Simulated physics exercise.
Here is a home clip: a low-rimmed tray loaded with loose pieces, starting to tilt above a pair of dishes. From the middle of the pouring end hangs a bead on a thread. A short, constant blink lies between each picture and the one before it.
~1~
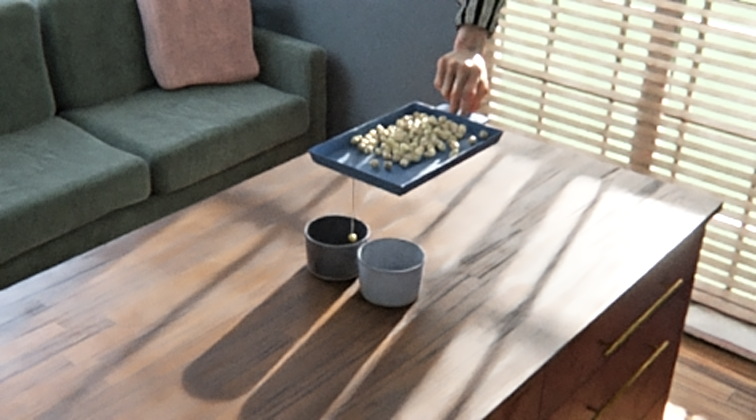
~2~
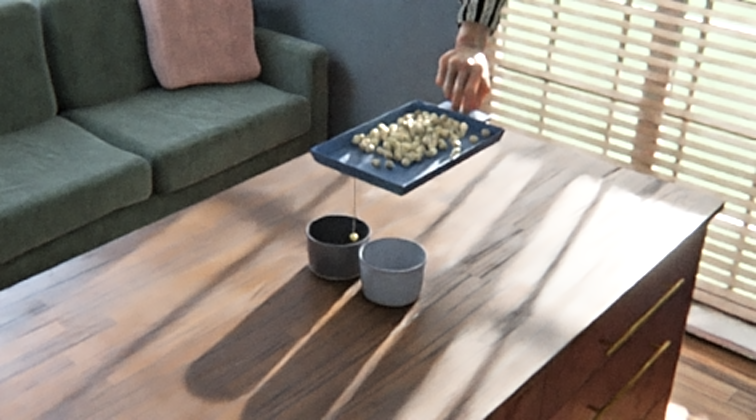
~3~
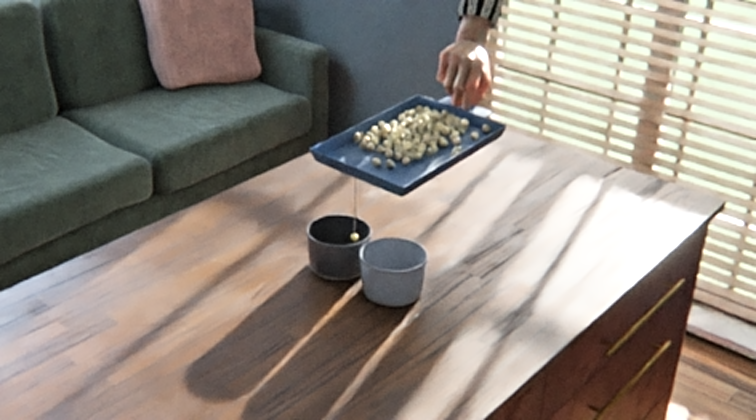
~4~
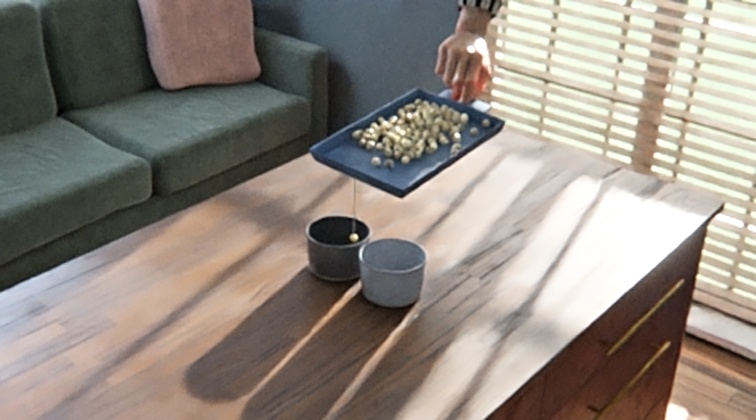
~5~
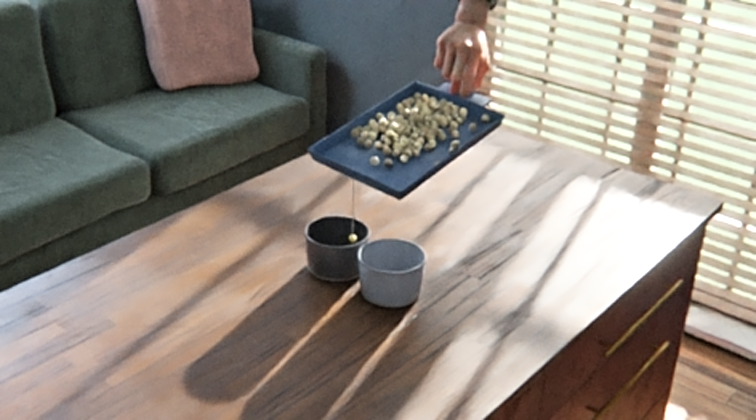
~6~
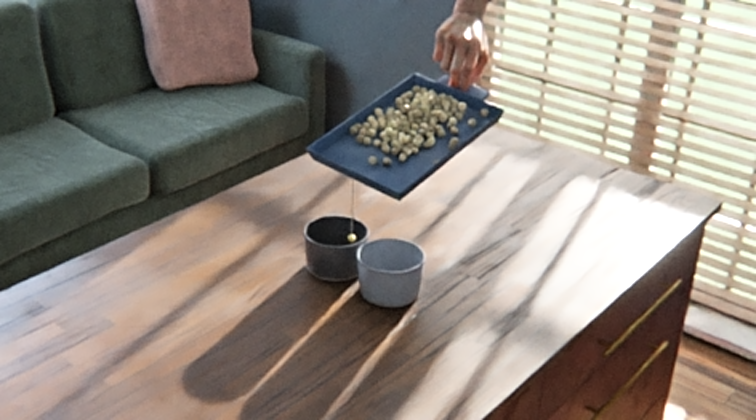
At first, a hand holds a blue tray of macadamia nuts nearly level above a dark dish and a grey dish on a wooden table, a bead hanging from its edge. Then the hand gradually raises the far end, tilting the tray slightly toward the dishes, while the nuts stay heaped on it.
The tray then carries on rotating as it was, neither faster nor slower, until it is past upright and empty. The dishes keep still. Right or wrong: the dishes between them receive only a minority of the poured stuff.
Right, they get under half.
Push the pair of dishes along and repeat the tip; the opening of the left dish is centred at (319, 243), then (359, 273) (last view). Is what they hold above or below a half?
Placing 1: A majority of it. Placing 2: A majority of it.
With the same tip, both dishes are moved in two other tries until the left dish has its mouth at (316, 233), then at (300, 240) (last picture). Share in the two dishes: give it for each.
The first try gives 40 per cent, the second 50 per cent.
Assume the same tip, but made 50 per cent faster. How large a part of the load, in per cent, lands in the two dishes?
I'd put it at some 20 per cent.
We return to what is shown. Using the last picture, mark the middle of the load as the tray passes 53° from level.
The load is centred around (387, 163).
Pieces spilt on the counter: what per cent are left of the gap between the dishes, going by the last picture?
Estimate: About 50 per cent.
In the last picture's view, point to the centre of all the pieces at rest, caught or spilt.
Around (367, 324).
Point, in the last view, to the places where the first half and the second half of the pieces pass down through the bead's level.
The early half goes through (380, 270), the late half through (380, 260).
Soon after the last picture, tray tipped steeply; nearly all on the tray; a stray few outside both; a stray few in the air.
A little later, tray tipped right over; about half on the tray; a stray few in the right dish; about a third outside both; about a quarter in the air.
Later still, tray tipped past a quarter turn; a small part in the right dish; most outside both.
At rest, tray tipped past a quarter turn; a small part in the right dish; none in the left dish; most outside both.
